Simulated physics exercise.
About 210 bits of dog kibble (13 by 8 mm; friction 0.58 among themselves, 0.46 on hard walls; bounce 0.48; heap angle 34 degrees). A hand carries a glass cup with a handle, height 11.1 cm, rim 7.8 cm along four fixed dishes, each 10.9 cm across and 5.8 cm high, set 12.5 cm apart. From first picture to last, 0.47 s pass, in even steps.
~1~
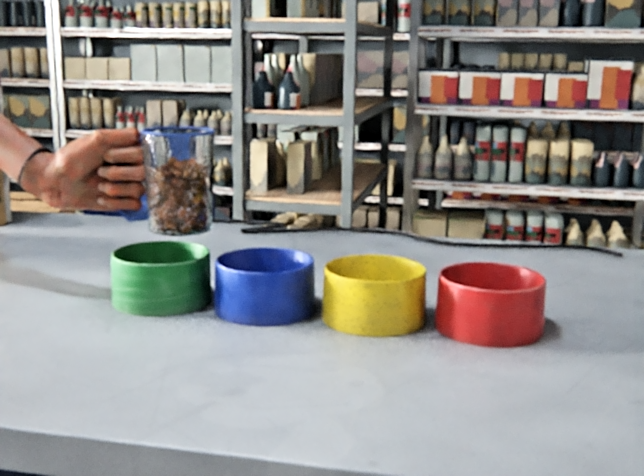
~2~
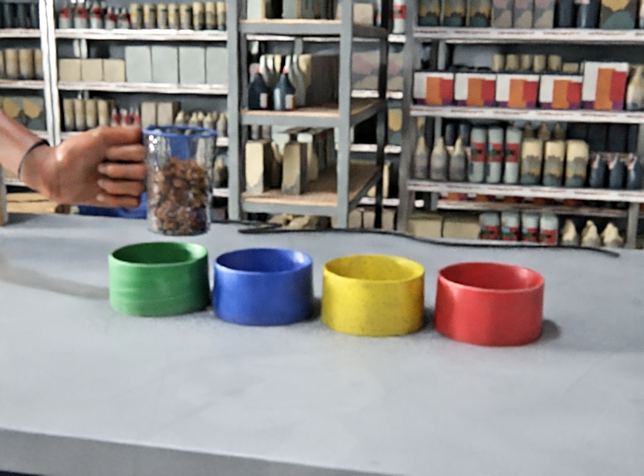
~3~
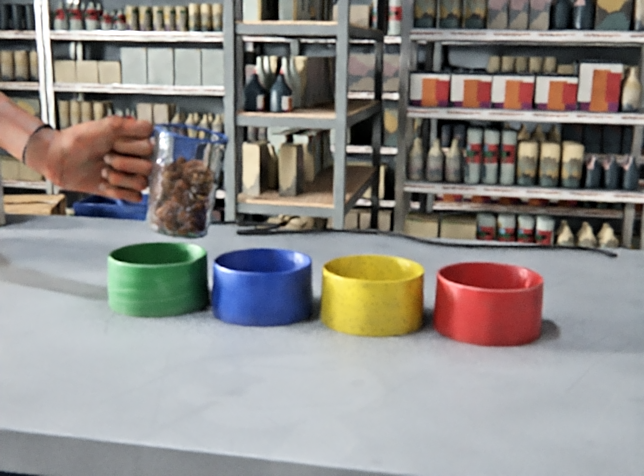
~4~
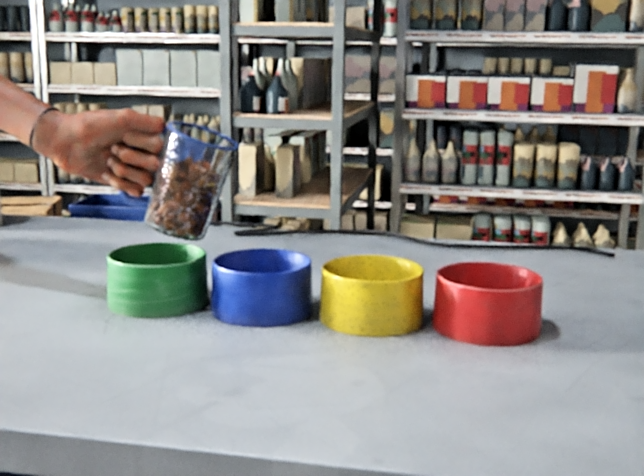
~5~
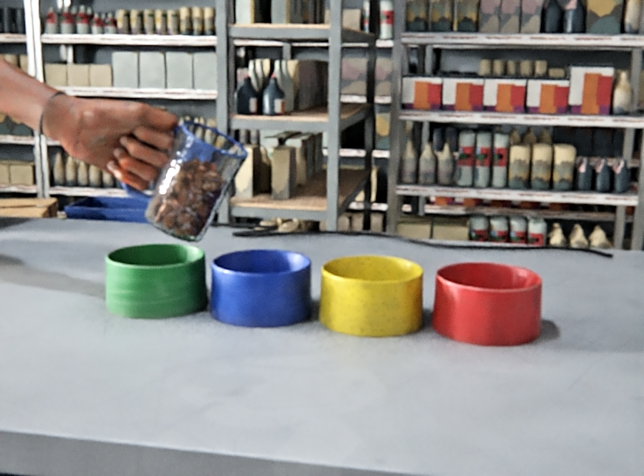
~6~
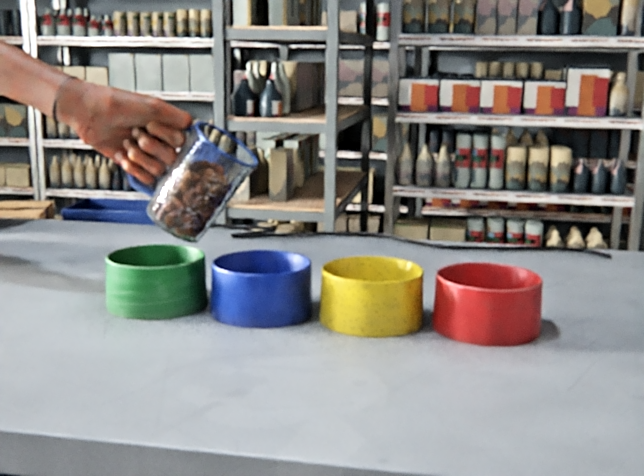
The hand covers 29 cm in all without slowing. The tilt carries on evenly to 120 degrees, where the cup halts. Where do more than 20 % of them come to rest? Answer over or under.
Red: Under, blue: Under, green: Under, yellow: Over, counter: Over.
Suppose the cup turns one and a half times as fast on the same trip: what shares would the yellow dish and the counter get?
Yellow 10; counter 20.
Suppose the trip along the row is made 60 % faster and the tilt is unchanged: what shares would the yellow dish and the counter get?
Then: Yellow 90; counter 10.
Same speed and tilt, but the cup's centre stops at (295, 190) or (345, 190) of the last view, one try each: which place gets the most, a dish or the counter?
Most goes to: Yellow, then yellow.
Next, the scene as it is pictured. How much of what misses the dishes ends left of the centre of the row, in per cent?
About 50 per cent.
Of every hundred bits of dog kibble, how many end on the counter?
About 30 per cent.
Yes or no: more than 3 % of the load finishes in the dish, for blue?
Blue yes.
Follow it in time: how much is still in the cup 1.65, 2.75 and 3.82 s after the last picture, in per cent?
In turn: 0, 0, 0.
Then, 1.65 s after the last picture, tilt 120 degrees; cup holds 0 %, blue 10 %, yellow 60 %.
Then, 2.75 s after the last picture, tilt 120 degrees; cup holds 0 %, blue 10 %, yellow 60 %.
Then, 3.82 s after the last picture, tilt 120 degrees; cup holds 0 %, blue 10 %, yellow 60 %.
In the end, red 0 %, blue 10 %, green 0 %, yellow 60 %, counter 30 %.
